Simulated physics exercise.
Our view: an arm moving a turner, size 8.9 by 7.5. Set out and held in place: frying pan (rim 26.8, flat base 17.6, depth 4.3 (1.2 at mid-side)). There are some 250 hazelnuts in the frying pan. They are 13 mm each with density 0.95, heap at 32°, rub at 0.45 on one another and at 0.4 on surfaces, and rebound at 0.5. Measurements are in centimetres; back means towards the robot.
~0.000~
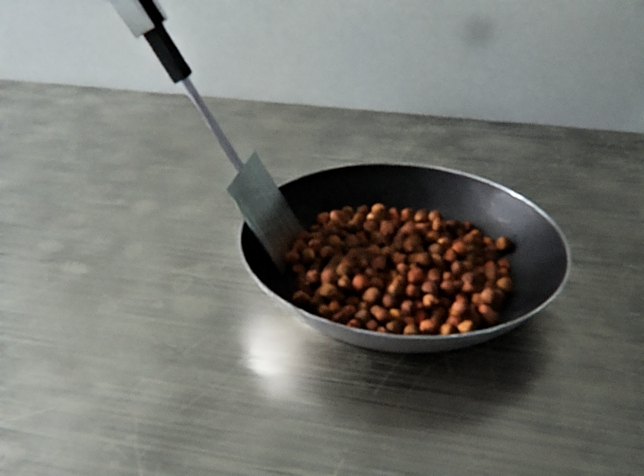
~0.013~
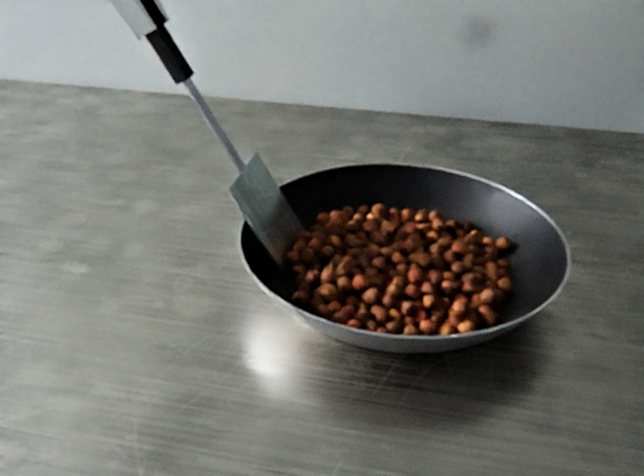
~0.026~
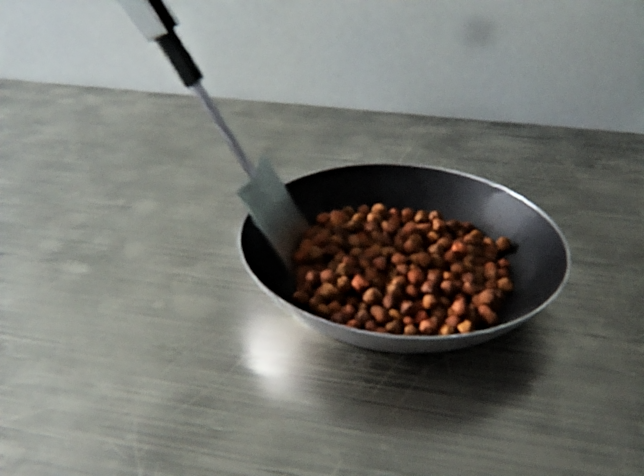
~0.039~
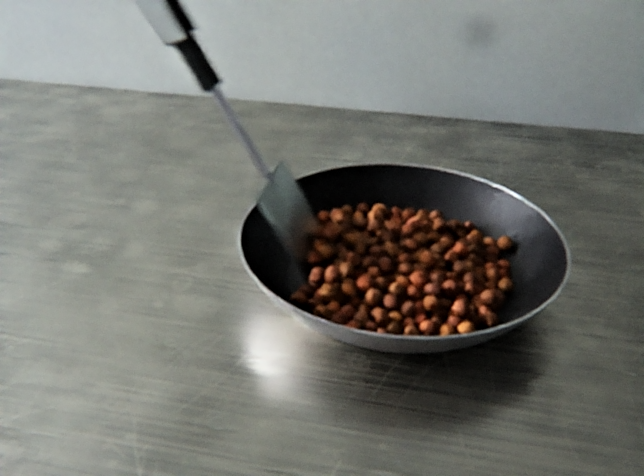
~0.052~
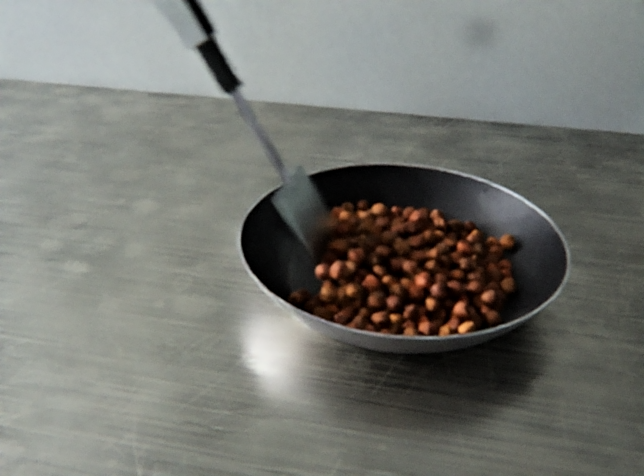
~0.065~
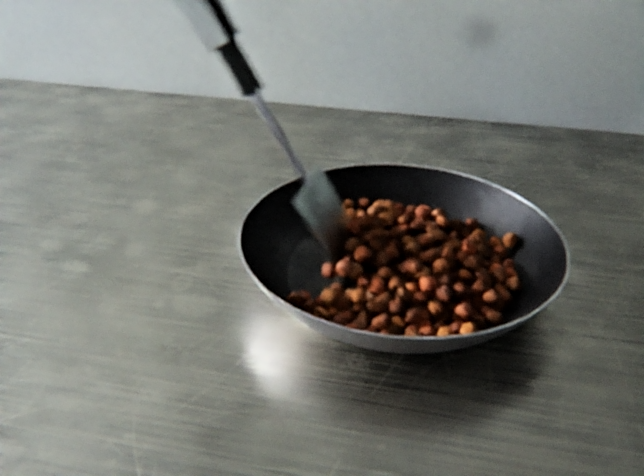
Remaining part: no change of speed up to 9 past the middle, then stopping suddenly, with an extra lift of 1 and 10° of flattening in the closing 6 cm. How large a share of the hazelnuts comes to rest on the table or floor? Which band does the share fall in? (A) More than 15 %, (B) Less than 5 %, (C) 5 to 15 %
A.
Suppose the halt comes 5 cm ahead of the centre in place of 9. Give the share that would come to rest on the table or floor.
Near 5 per cent.
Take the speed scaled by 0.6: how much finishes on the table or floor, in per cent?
Roughly 10 percent ends on the table or floor.
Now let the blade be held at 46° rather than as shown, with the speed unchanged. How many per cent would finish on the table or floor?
Estimate for that slope: Some 20 per cent.
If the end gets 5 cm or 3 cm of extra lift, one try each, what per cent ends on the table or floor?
Result: Approx. 20 % and 25 %, one try each.
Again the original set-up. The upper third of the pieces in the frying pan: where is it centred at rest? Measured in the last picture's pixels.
Roughly (485, 271).
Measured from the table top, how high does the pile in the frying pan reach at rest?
Close to 4.0 centimetres high.
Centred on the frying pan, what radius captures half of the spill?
Close to 32 cm from the centre.
By 0.10 s, sloping 60°, highest piece 7 above the table; 249 in the frying pan.
By 0.13 s, sloping 58°, highest piece 7 above the table; 249 in the frying pan.
By 0.34 s, sloping 50°, highest piece 13 above the table; 182 in the frying pan, 37 on the table or floor, 30 on the blade or in flight.
By 1.39 s, sloping 50°, highest piece 3 above the table; 182 in the frying pan, 67 on the table or floor.
Final count, 182 in the frying pan, 67 on the table or floor. That is 27 % on the table or floor.
